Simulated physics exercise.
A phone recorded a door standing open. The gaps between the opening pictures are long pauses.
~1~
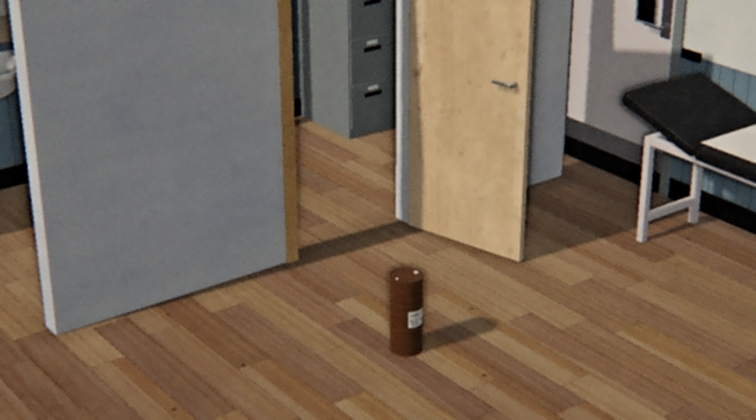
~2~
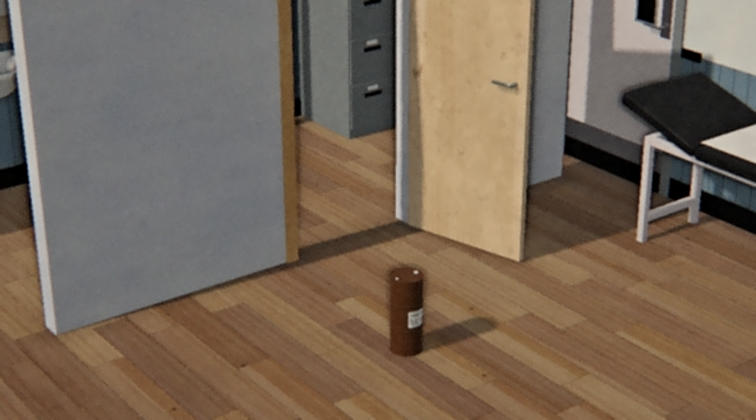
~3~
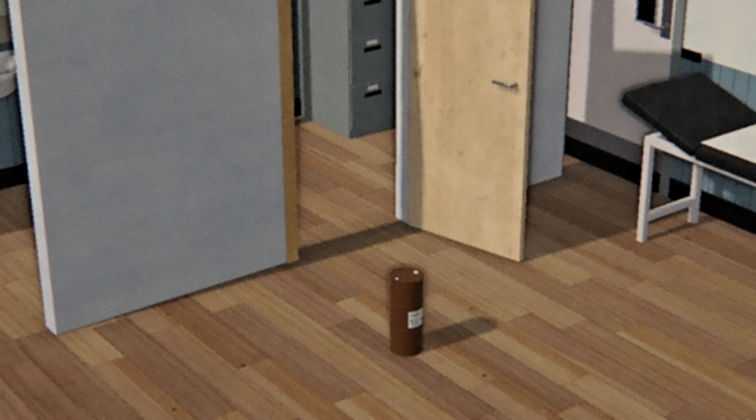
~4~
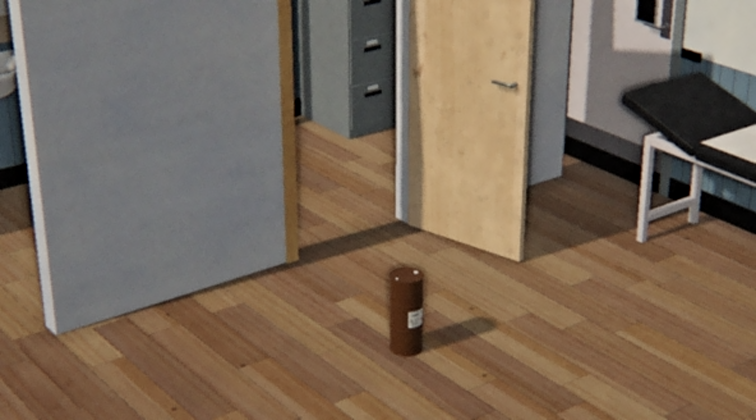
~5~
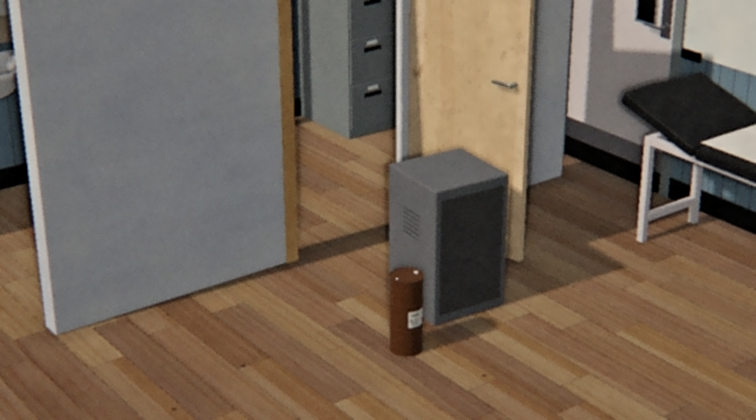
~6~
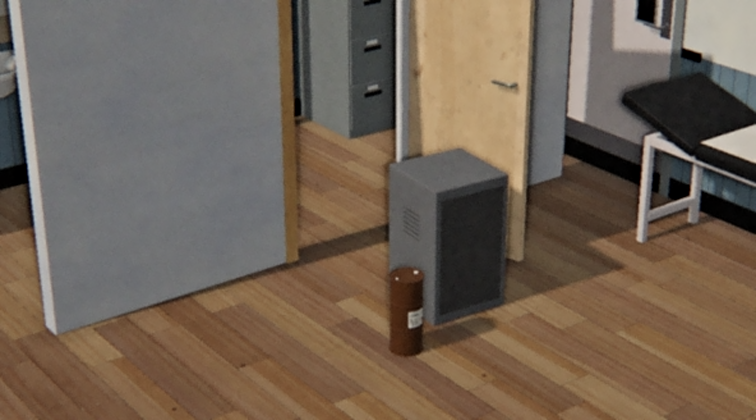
A wooden door standing open and still beside a brown canister on the floor, a grey appliance suddenly appearing behind the canister.
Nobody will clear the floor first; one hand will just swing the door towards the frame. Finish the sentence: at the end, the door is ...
... still partly open.
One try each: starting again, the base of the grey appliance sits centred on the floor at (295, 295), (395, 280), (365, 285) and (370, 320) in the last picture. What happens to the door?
On the first go it makes it all the way, then it doesn't make it all the way, then it doesn't make it all the way, and last it makes it all the way.
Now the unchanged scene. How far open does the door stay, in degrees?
Open angle: About 75°.
Then, 0.30 s on from there, open by 99°.
Then, 0.50 s on from there, open by 90°.
Then, 0.60 s on from there, open by 85°.
Then, 0.80 s on from there, open by 77°.
In the end, open by 77°; both unmoved. At the end, from the last picture's camera, grey appliance near (447, 236).
